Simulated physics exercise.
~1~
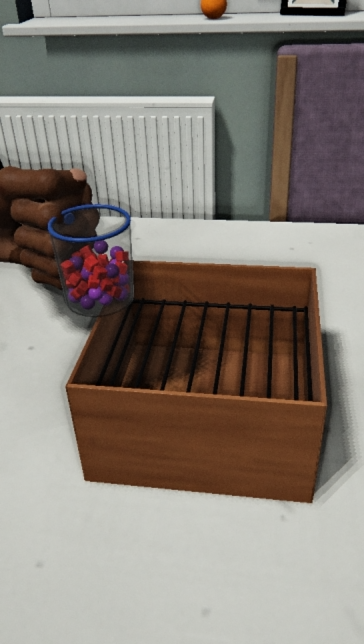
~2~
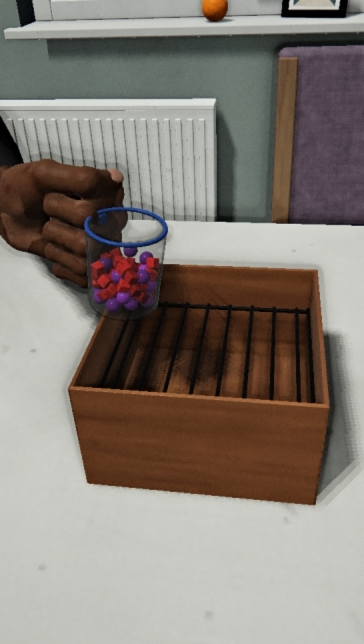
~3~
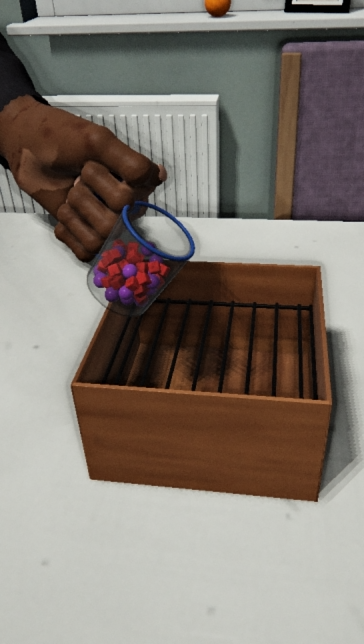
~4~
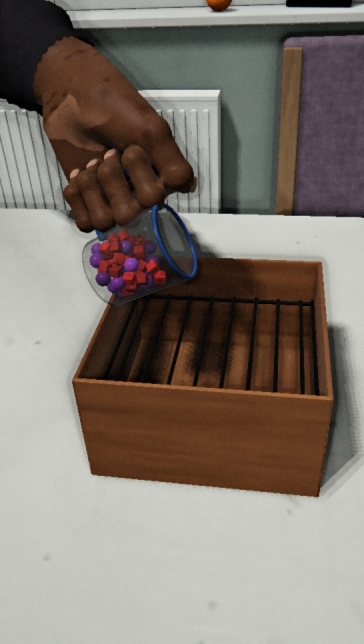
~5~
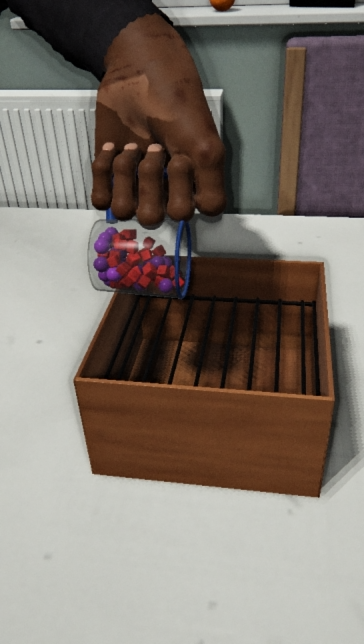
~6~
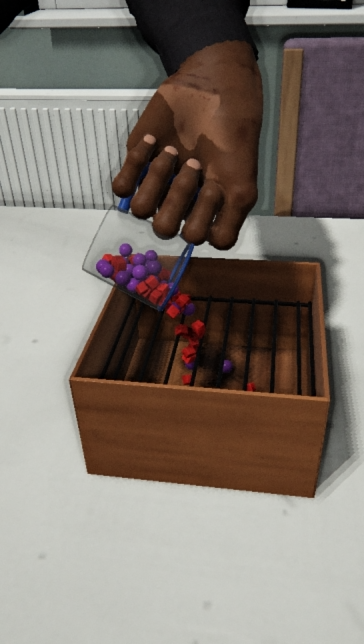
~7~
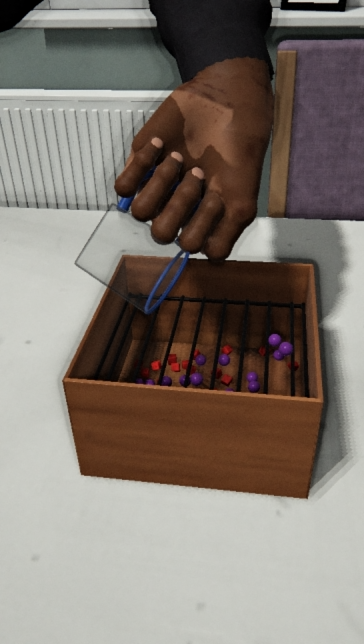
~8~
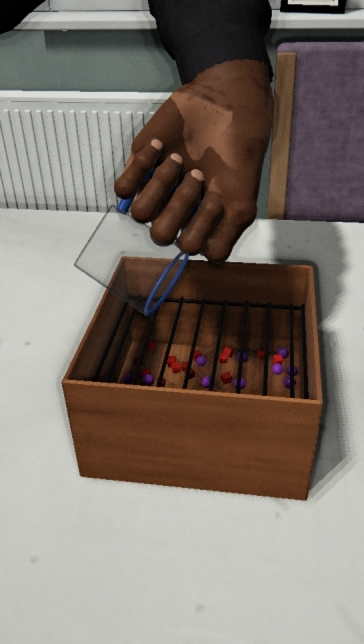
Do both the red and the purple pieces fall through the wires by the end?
Yes, both colours drop between the wires. The red and the purple pieces all end up beneath the rack, so it holds back neither of them.
